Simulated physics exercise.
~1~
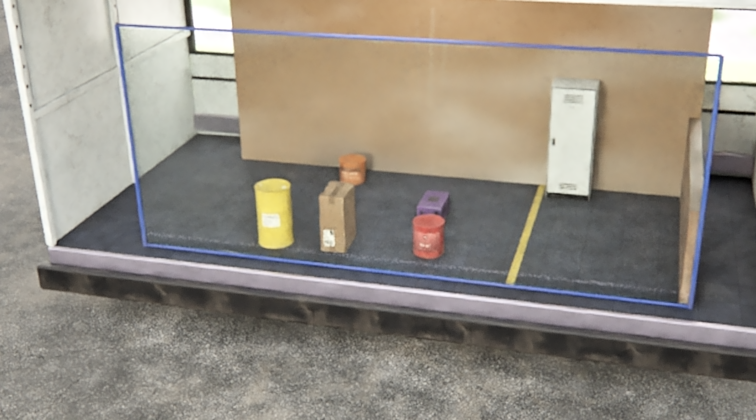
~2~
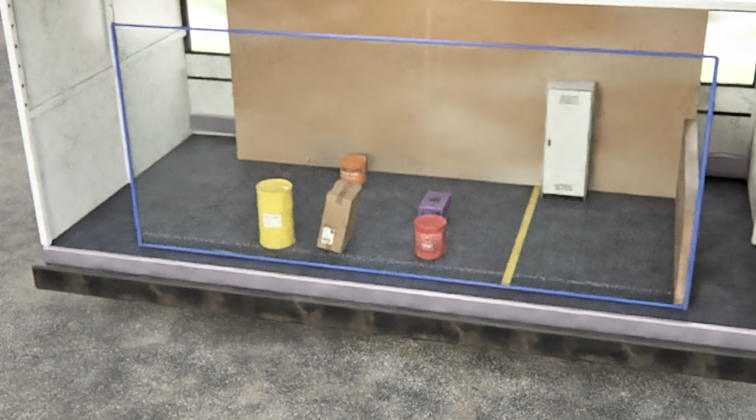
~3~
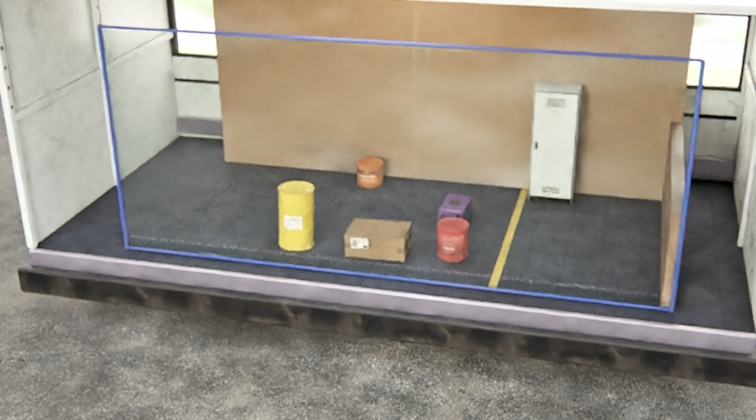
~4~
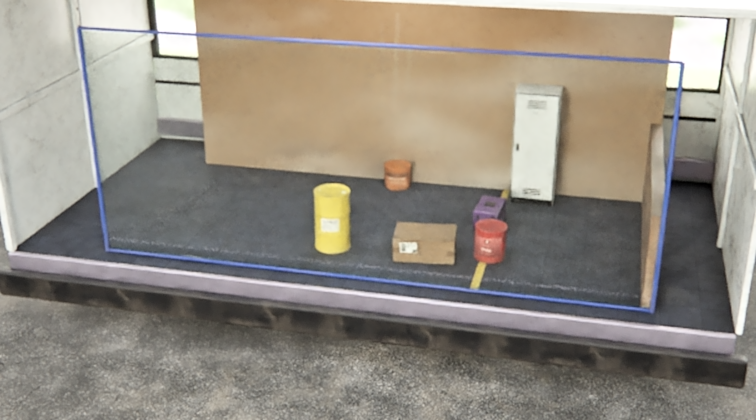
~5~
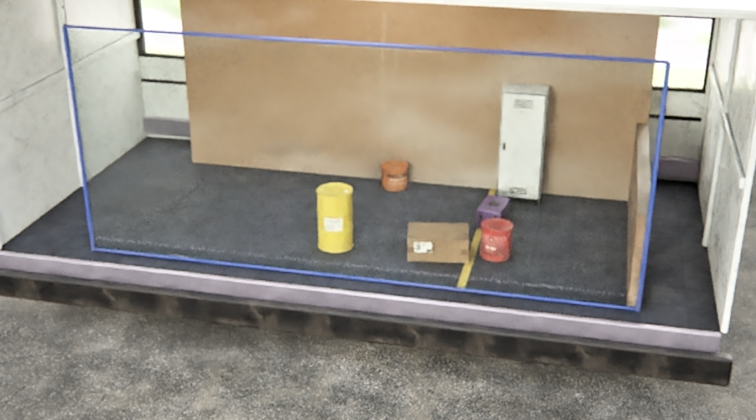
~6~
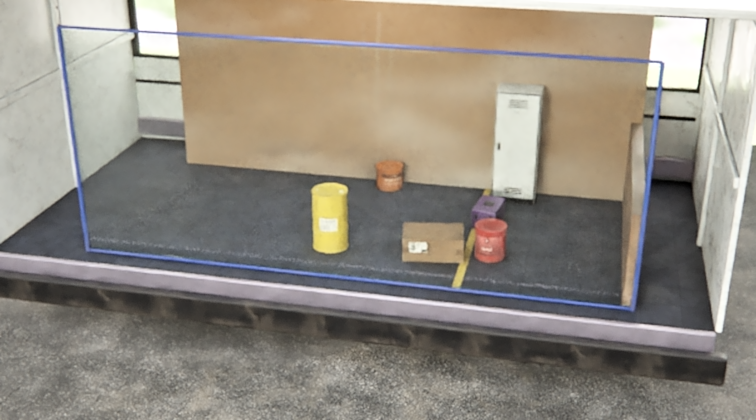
A raised bay with a dark floor, pale side walls and a brown back panel is seen from above and in front, outlined by a thin blue frame. A yellow drum stands at left beside an upright brown carton, with an orange bucket behind, a red bucket and purple box near the middle, and a pale locker beyond a yellow floor line. The carton leans, then topples onto its side toward the right. The loose things slide right as the view shifts. Finally they settle, the red bucket and purple box past the line, the others short of it.
